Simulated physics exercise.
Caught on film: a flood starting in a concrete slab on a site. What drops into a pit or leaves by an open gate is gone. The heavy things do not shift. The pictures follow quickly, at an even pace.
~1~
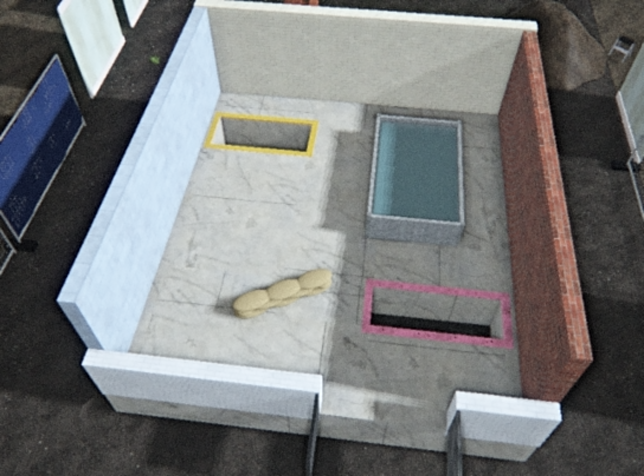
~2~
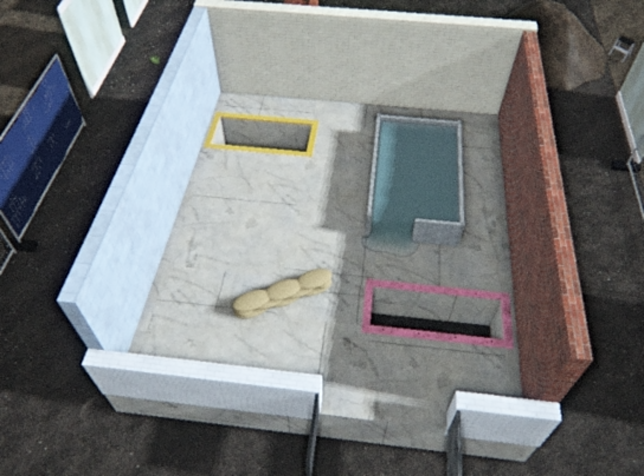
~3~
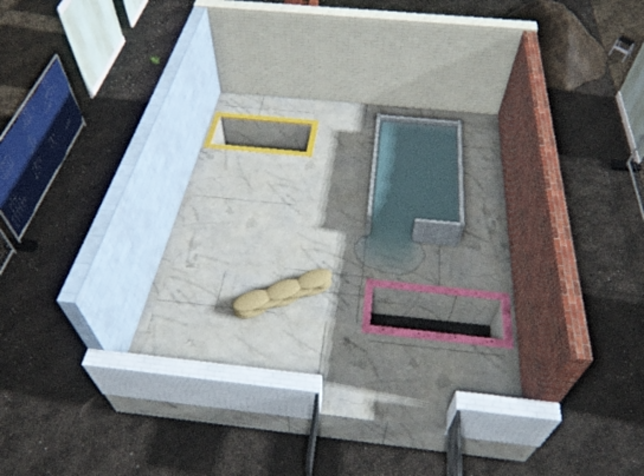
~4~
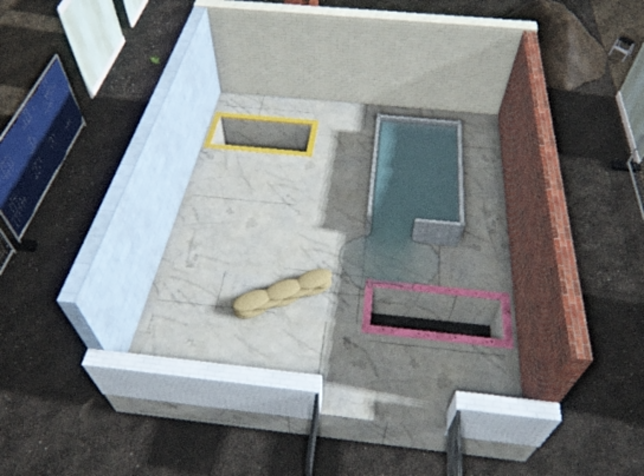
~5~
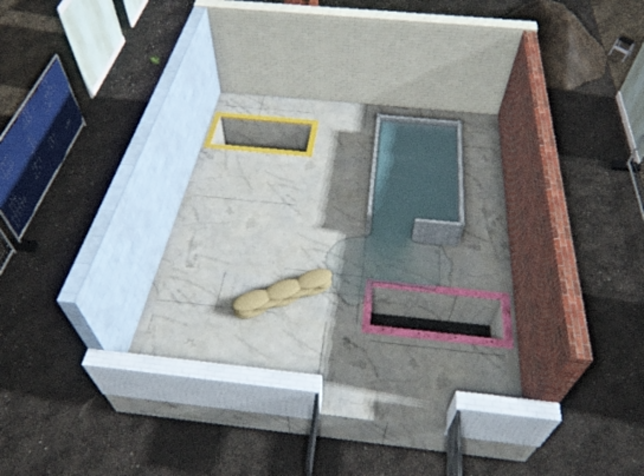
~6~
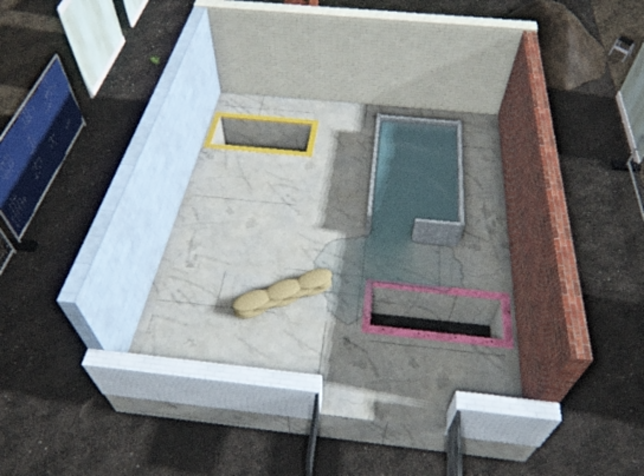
Walled concrete slab with a raised water tank opening at its near left corner, water spreading forward across the grey floor.
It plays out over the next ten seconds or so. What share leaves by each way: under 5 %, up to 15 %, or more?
One by one: The gate takes between 5 and 15 %; the pink pit takes above 15 %; the yellow pit takes not even 5 %.
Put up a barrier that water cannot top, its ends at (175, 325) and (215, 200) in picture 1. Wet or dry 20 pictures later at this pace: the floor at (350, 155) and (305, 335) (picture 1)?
One after the other: Dry, awash.
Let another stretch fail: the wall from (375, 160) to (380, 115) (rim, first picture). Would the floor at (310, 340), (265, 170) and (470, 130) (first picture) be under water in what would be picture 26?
As listed: Dry, wet, clear.
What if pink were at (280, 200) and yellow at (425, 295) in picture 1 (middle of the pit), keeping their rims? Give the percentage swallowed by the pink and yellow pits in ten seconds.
Parts in a hundred: Pink 0, yellow 50.
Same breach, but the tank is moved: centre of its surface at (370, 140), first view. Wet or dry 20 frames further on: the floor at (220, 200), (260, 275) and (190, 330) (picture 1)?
As listed: No water, wet, under water.
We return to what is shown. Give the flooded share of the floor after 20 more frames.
Roughly 30 per cent.
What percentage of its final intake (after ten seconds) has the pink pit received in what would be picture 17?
Some 35 per cent.
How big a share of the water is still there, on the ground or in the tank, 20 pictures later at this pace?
About 76 per cent.
A moment on, water covers 15 % of the floor; the gate 0 %, the pink pit 6 %, the yellow pit 0 %.
Next, water covers 20 % of the floor; the gate 0 %, the pink pit 13 %, the yellow pit 0 %.
Then, water covers 30 % of the floor; the gate 3 %, the pink pit 21 %, the yellow pit 0 %.
Later, water covers 35 % of the floor; the gate 6 %, the pink pit 30 %, the yellow pit 0 %.
In the end, water covers 55 % of the floor; the gate 8 %, the pink pit 36 %, the yellow pit 1 %.
